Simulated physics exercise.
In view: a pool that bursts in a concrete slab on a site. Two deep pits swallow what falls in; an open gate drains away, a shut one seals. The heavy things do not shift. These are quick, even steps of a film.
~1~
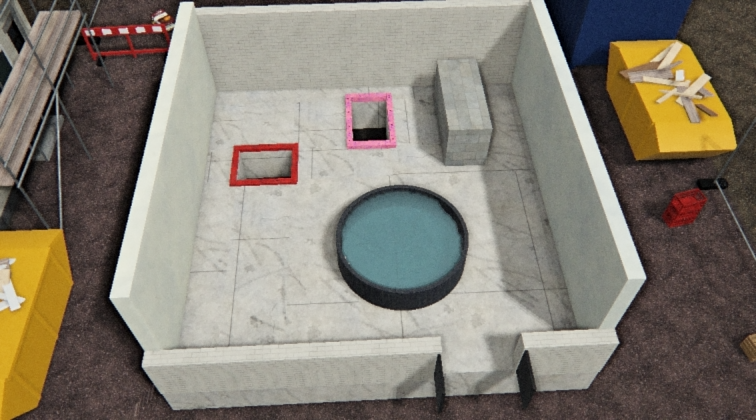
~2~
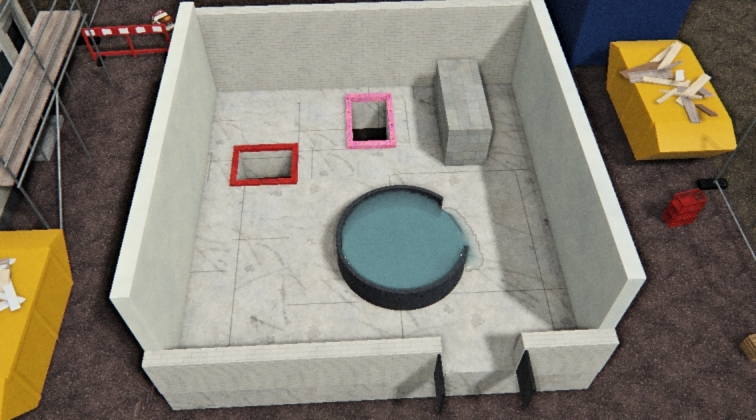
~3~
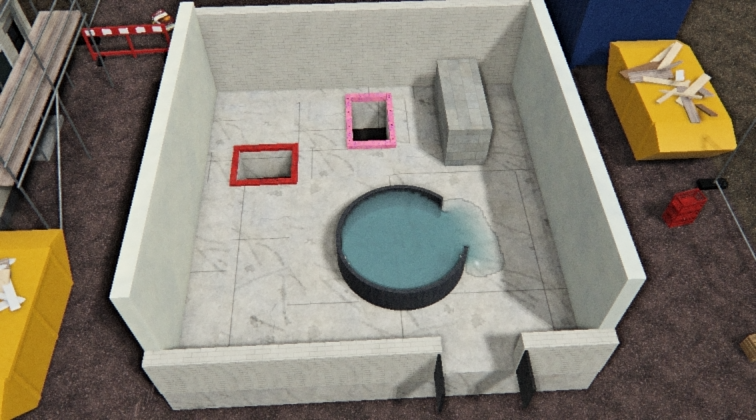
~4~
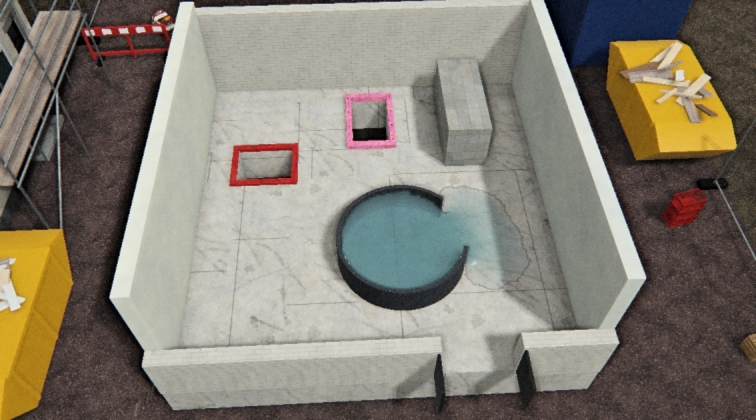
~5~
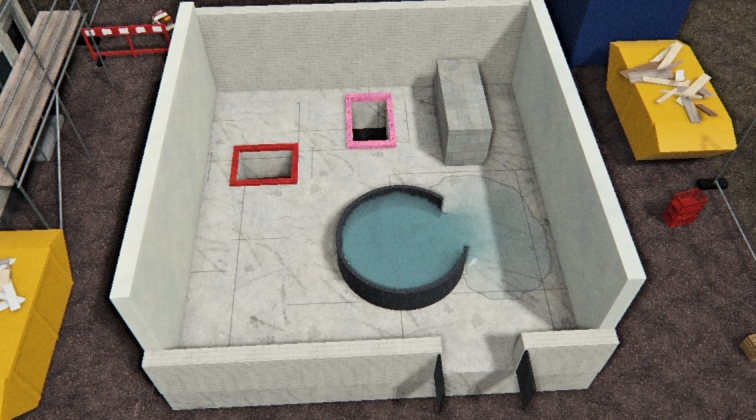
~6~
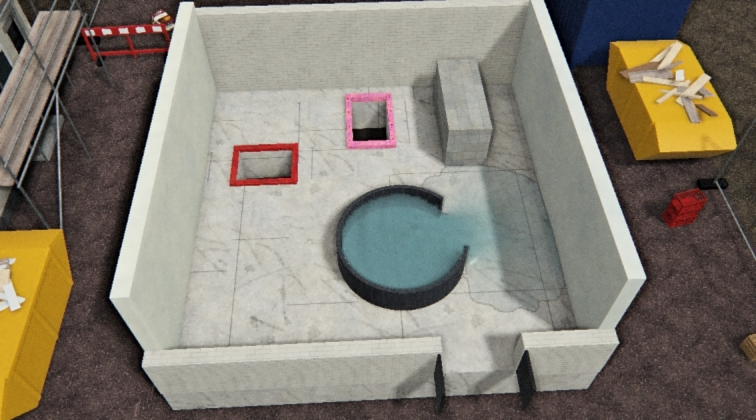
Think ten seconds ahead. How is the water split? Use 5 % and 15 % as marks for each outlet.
In the end: The gate takes between 5 and 15 %; the pink pit takes under 5 %; the red pit takes under 5 %.
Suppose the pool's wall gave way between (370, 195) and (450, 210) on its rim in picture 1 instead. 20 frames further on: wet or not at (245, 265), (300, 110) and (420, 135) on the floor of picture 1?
As listed: Not flooded, under water, awash.
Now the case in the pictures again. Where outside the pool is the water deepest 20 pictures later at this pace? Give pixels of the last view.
I would point to (511, 95).
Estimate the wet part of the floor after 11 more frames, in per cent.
Roughly 20 per cent.
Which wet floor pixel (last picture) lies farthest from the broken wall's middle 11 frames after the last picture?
At about (508, 84).
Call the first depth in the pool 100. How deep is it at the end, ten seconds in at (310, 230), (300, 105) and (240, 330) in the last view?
In turn 2, 2 and 8 in a hundred.
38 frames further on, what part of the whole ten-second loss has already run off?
Near 50 in a hundred.
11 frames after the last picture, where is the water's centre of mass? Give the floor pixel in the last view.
Near (457, 236).
A moment on, water covers 15 % of the floor; the gate 0 %, the pink pit 0 %, the red pit 0 %.
Next, water covers 20 % of the floor; the gate 0 %, the pink pit 0 %, the red pit 0 %.
Then, water covers 35 % of the floor; the gate 1 %, the pink pit 0 %, the red pit 0 %.
Later, water covers 60 % of the floor; the gate 4 %, the pink pit 0 %, the red pit 0 %.
In the end, water covers 90 % of the floor; the gate 7 %, the pink pit 0 %, the red pit 0 %.
